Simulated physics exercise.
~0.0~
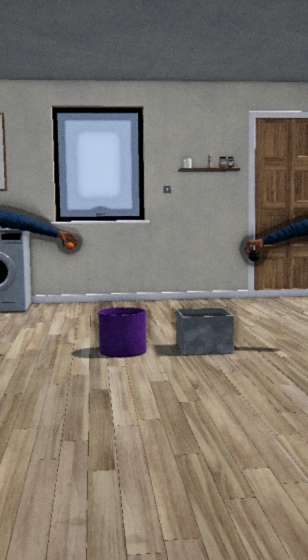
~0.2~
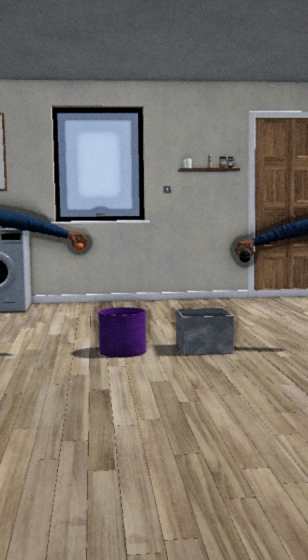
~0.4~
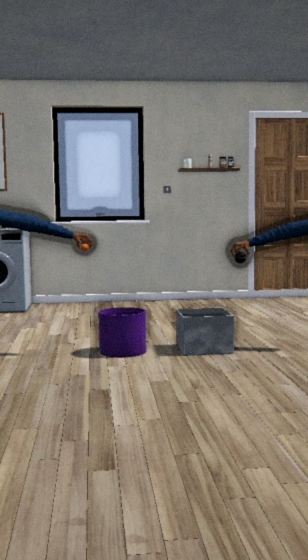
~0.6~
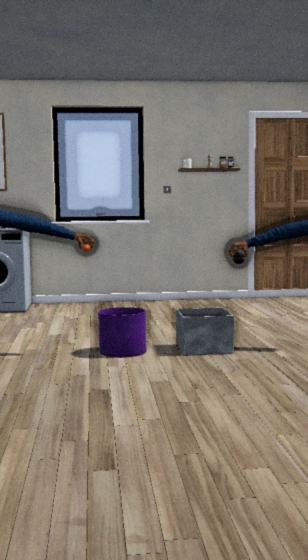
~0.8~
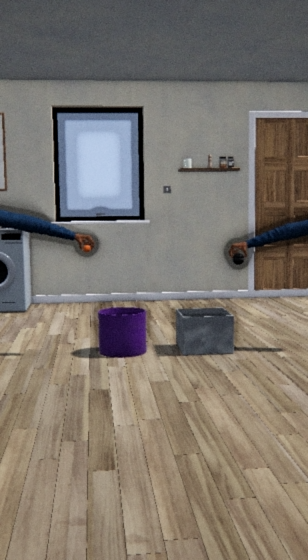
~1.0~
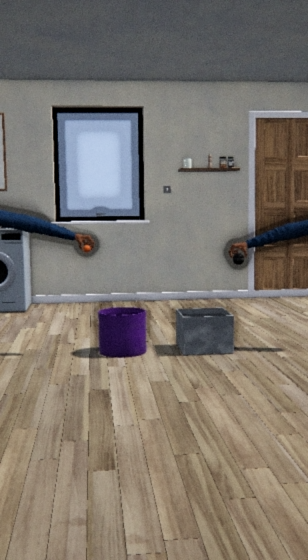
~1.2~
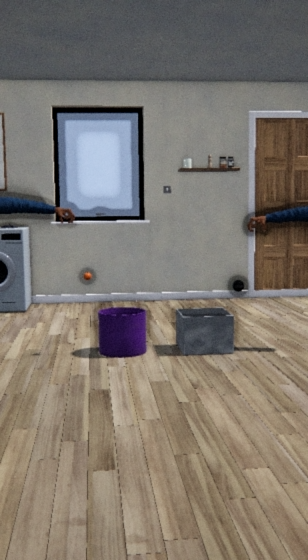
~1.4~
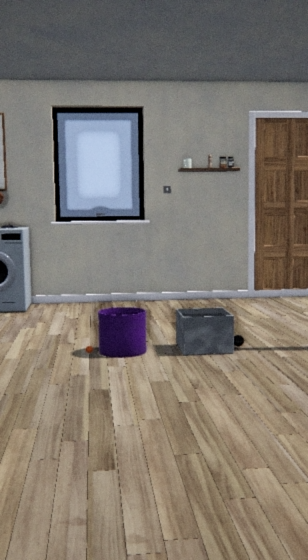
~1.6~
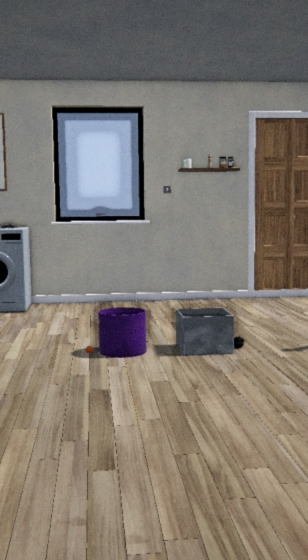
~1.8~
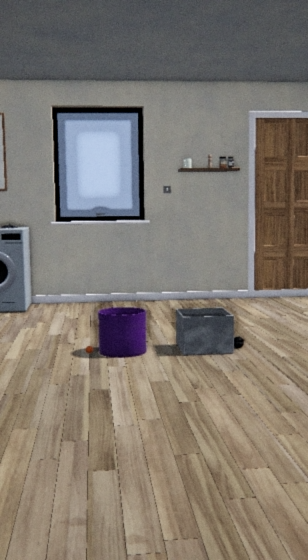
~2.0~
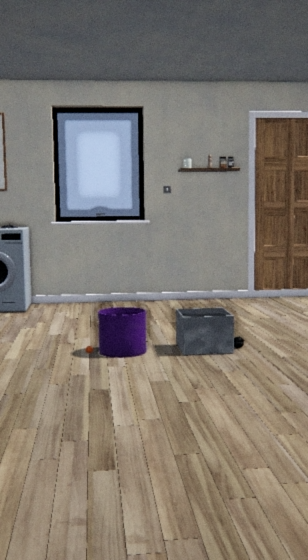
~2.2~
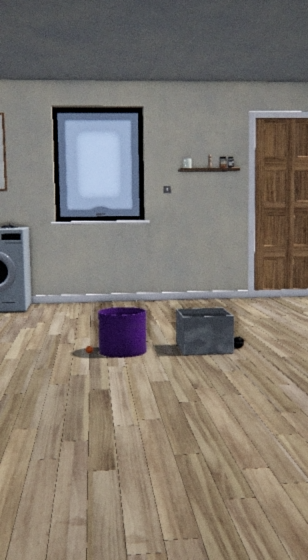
Two hands releasing an orange tomato and a black ball, which drop and rest outside a purple bin and gray crate.
